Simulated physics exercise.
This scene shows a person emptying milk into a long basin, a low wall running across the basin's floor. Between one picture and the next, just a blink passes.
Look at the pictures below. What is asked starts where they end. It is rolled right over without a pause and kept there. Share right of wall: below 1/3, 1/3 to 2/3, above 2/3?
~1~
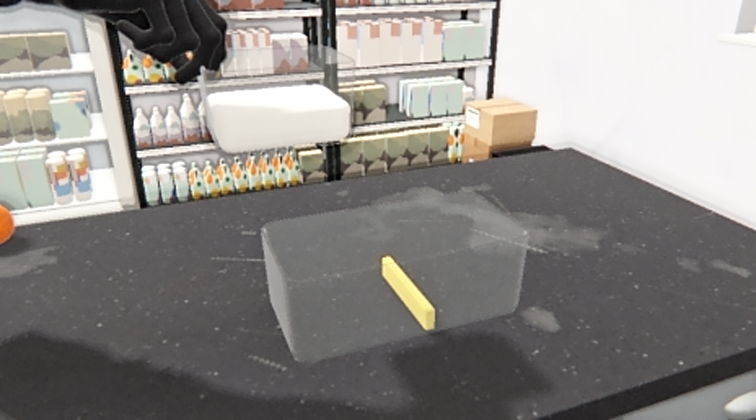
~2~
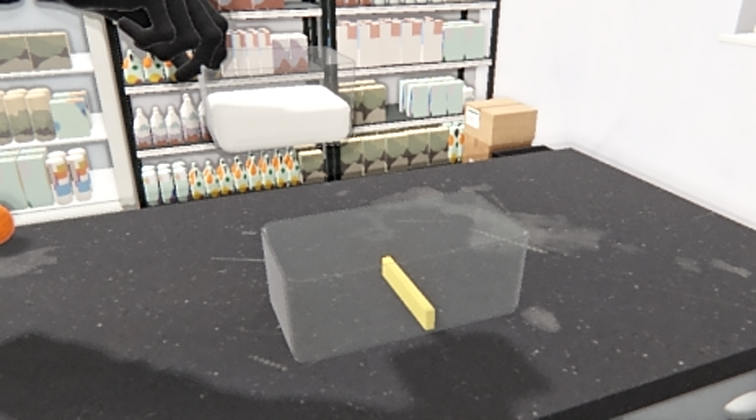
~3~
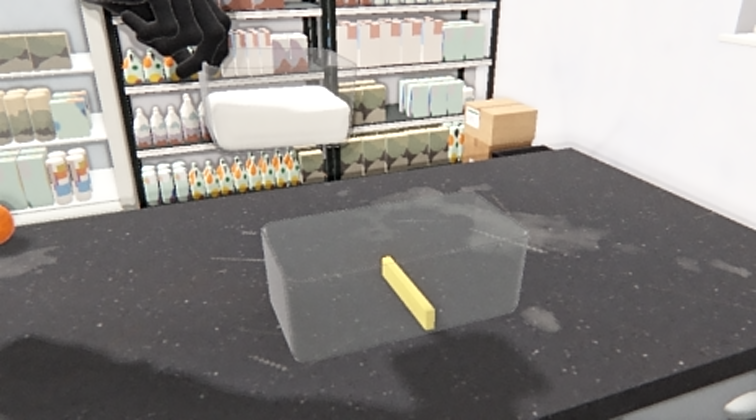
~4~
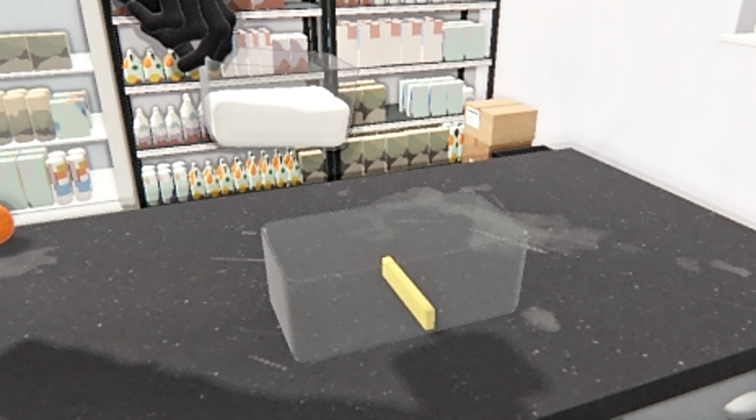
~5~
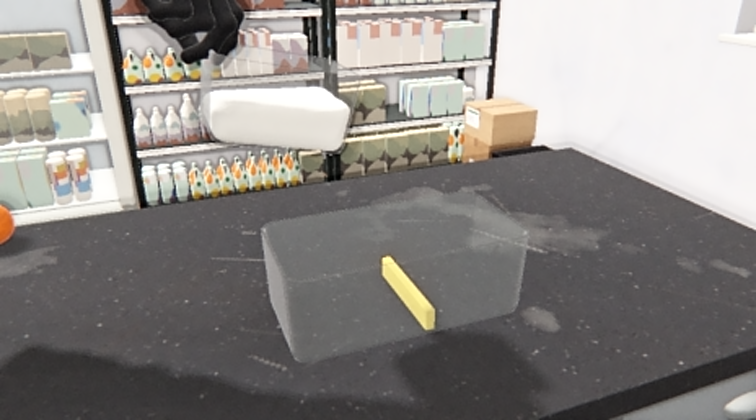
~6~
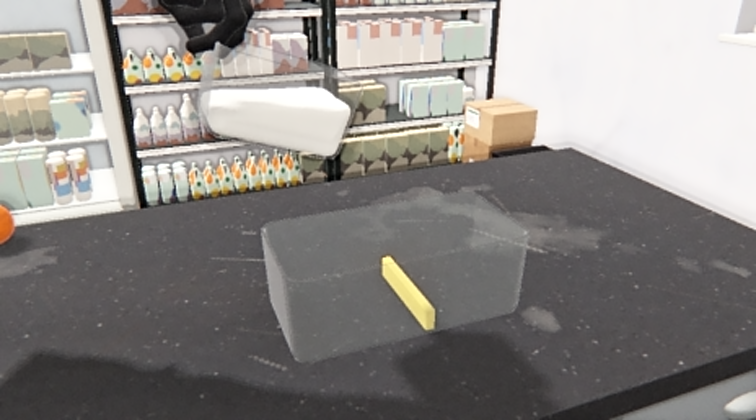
I predict a little ends up right of the wall, short of one third.
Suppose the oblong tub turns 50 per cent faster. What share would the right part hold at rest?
About 20 %.
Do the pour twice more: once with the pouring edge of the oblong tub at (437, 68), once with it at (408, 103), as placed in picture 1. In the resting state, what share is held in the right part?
85 and 65 in a hundred.
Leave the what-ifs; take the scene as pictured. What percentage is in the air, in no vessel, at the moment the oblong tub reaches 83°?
Share: Approx. 45 %.
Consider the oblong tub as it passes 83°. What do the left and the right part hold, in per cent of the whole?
Roughly 10 per cent on the left, roughly 0 per cent on the right.
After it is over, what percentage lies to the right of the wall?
10 % or thereabouts.
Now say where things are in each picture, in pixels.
The first frame shows tilt 0°; pouring edge (340, 55); surface from (209, 106) to (336, 94); the long basin's rim runs from (273, 253) to (500, 212); the wall's top is at (407, 283).
The second frame shows tilt 1°; pouring edge (341, 56); surface from (209, 106) to (336, 94).
The third frame shows tilt 3°; pouring edge (342, 59); surface from (209, 105) to (336, 95).
The fourth frame shows tilt 7°; pouring edge (344, 64); surface from (208, 104) to (335, 96).
The fifth frame shows tilt 12°; pouring edge (346, 70); surface from (207, 103) to (336, 96).
The sixth frame shows tilt 19°; pouring edge (348, 79); surface from (204, 102) to (336, 97).
A moment on, the oblong tub is tipped on its side and 48 per cent is still to pour, 8 is left of the wall and 0 right of it.
Next, the oblong tub is tipped right over and 5 per cent is still to pour, 73 is left of the wall and 7 right of it.
Then the oblong tub is tipped right over and 0 per cent is still to pour, 87 is left of the wall and 11 right of it.
Later the oblong tub is tipped right over and 0 per cent is still to pour, 86 is left of the wall and 12 right of it.
In the end 86 per cent lies left of the wall, 12 right of it and 2 outside.
